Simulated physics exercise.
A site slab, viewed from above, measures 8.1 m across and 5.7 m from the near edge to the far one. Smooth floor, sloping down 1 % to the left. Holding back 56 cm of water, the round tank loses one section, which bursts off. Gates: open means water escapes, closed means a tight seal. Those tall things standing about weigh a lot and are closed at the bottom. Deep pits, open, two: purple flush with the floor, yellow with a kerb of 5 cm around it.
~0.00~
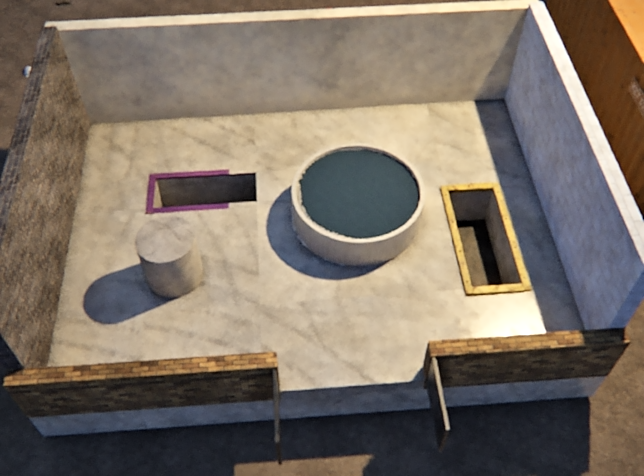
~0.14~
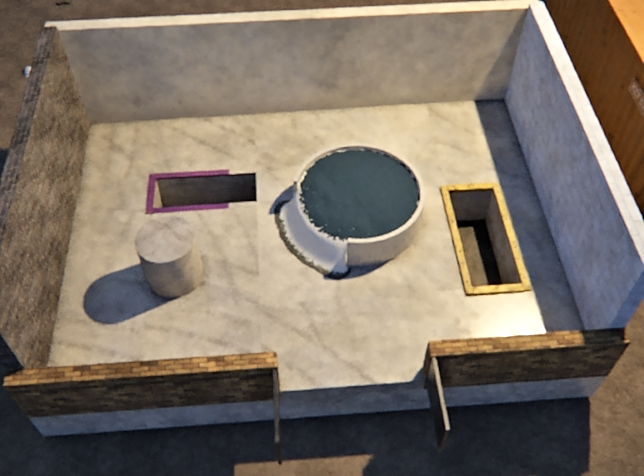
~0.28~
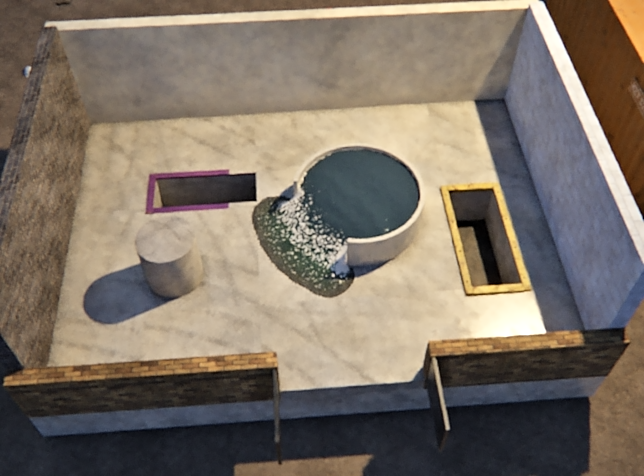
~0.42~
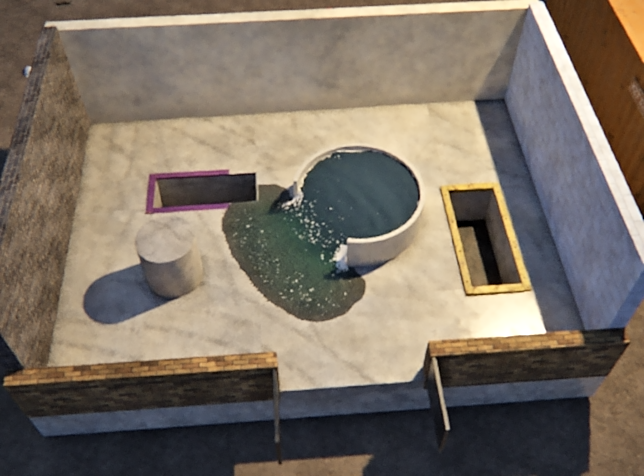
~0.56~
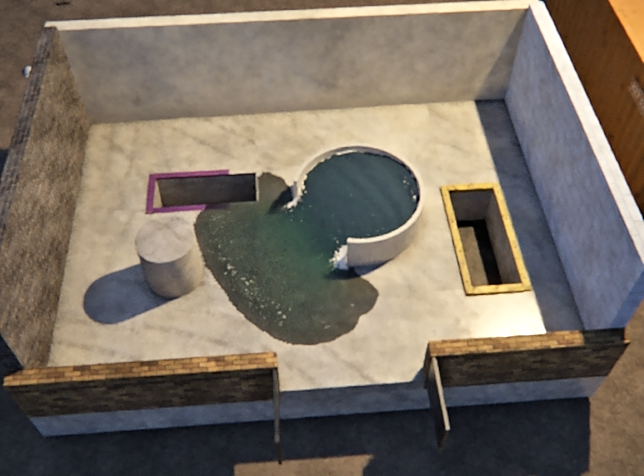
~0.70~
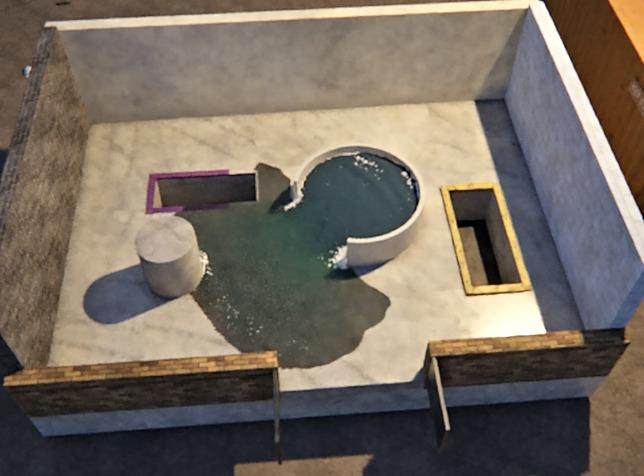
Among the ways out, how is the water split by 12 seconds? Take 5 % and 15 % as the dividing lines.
Shares: Gate opening - from 5 to 15 %; purple pit - over 15 %; yellow pit - not even 5 %.
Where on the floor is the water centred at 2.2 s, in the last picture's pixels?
Near (257, 264).
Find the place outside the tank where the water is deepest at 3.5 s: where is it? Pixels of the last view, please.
About (44, 393).
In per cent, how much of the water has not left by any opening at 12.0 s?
I'd say close to 58 percent is still there.
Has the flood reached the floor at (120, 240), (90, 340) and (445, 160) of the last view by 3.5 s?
Going through the three points: Awash, then awash, then not yet touched.
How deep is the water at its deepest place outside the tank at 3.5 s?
26 cm or so.
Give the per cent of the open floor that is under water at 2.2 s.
Around 35 per cent.
After 1.4 s water covers 30 % of the floor and is deepest (32 cm) near (210, 270); gone so far, the gate opening 1 %, the purple pit 2 %, the yellow pit 0 %.
After 2.2 s water covers 35 % of the floor and is deepest (42 cm) near (44, 393); gone so far, the gate opening 3 %, the purple pit 3 %, the yellow pit 0 %.
After 3.5 s water covers 40 % of the floor and is deepest (26 cm) near (44, 393); gone so far, the gate opening 5 %, the purple pit 6 %, the yellow pit 0 %.
After 7.0 s water covers 55 % of the floor and is deepest (15 cm) near (90, 132); gone so far, the gate opening 8 %, the purple pit 20 %, the yellow pit 0 %.
After 12.0 s water covers 75 % of the floor and is deepest (8 cm) near (85, 160); gone so far, the gate opening 11 %, the purple pit 31 %, the yellow pit 0 %.
